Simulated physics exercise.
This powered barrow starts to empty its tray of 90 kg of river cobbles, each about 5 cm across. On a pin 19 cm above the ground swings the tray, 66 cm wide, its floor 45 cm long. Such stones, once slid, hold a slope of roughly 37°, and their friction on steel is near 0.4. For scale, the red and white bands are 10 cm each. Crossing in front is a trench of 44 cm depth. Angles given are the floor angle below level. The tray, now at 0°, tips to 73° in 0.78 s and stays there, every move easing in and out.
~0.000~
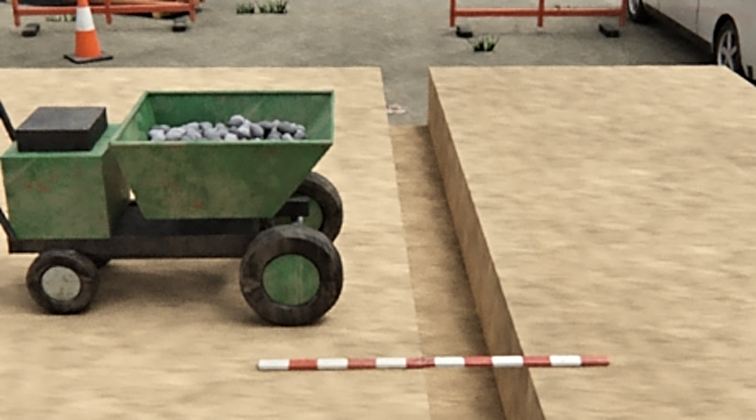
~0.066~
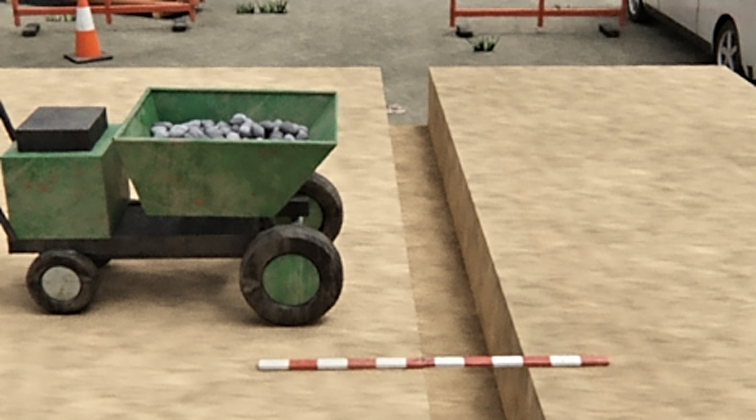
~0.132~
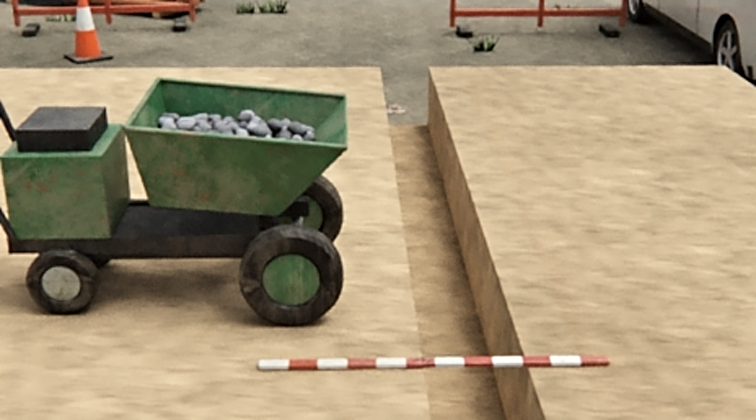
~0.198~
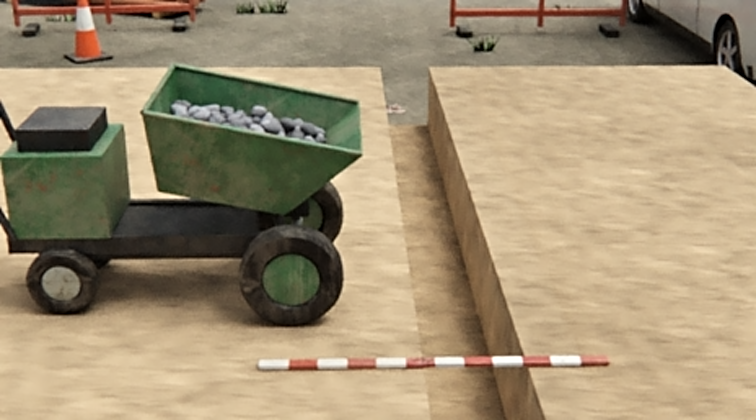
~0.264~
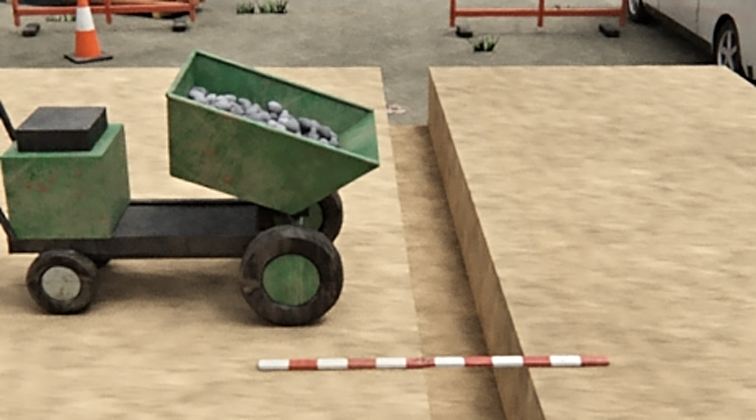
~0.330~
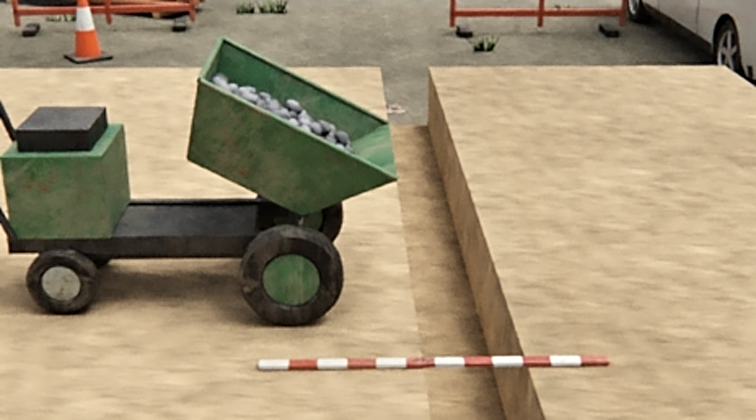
The green tray of a small wheeled barrow, loaded with grey stones, rises at its left end and tilts steadily down to the right, its lip moving over the near edge of a trench while the wheels stay still.
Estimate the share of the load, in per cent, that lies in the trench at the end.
I would say 73 per cent of the load lies in the trench at the end.
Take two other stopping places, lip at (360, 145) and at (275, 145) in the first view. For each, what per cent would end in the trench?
First place roughly 50%, second roughly 100%.
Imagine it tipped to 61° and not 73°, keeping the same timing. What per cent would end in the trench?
Some 55 in a hundred, I'd say.
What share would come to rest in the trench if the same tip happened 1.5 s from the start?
Close to 90 per cent then.
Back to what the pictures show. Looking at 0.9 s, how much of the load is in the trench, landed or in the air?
Some 25 per cent.
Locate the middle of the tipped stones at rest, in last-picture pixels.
In the last view, about (478, 364).
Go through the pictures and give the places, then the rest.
The first picture shows lip at (332, 143), floor tilted 0°, highest stones at (238, 132).
The second picture shows lip at (336, 144), floor tilted 1°, highest stones at (240, 131); the stones move at 0.3 m/s on average.
In the third picture, the tray is at 6°, its lip at (347, 148); the top of the load is at (210, 128); the stones move at 0.6 m/s on average.
In the fourth picture, the tray is at 12°, its lip at (362, 155); the top of the load is at (194, 115); the stones move at 0.8 m/s on average.
In the fifth picture, the tray is at 19°, its lip at (379, 165); the top of the load is at (207, 101); the stones move at 1.0 m/s on average.
The sixth picture shows lip at (397, 179), floor tilted 28°, highest stones at (224, 90); the stones move at 1.1 m/s on average.
After 0.6 s the floor is at 61°; 100 % in the tray; the foremost stones are at (408, 208).
After 0.9 s the floor is at 73°; 73 % in the tray, 23 % in the trench, 4 % past the trench; the foremost stones are at (520, 278).
After 1.2 s the floor is at 73°; 21 % in the tray, 52 % in the trench, 27 % past the trench; the foremost stones are at (676, 300).
After 3.2 s the floor is at 73°; 0 % in the tray, 73 % in the trench, 27 % past the trench; the foremost stones are past the picture's edge.
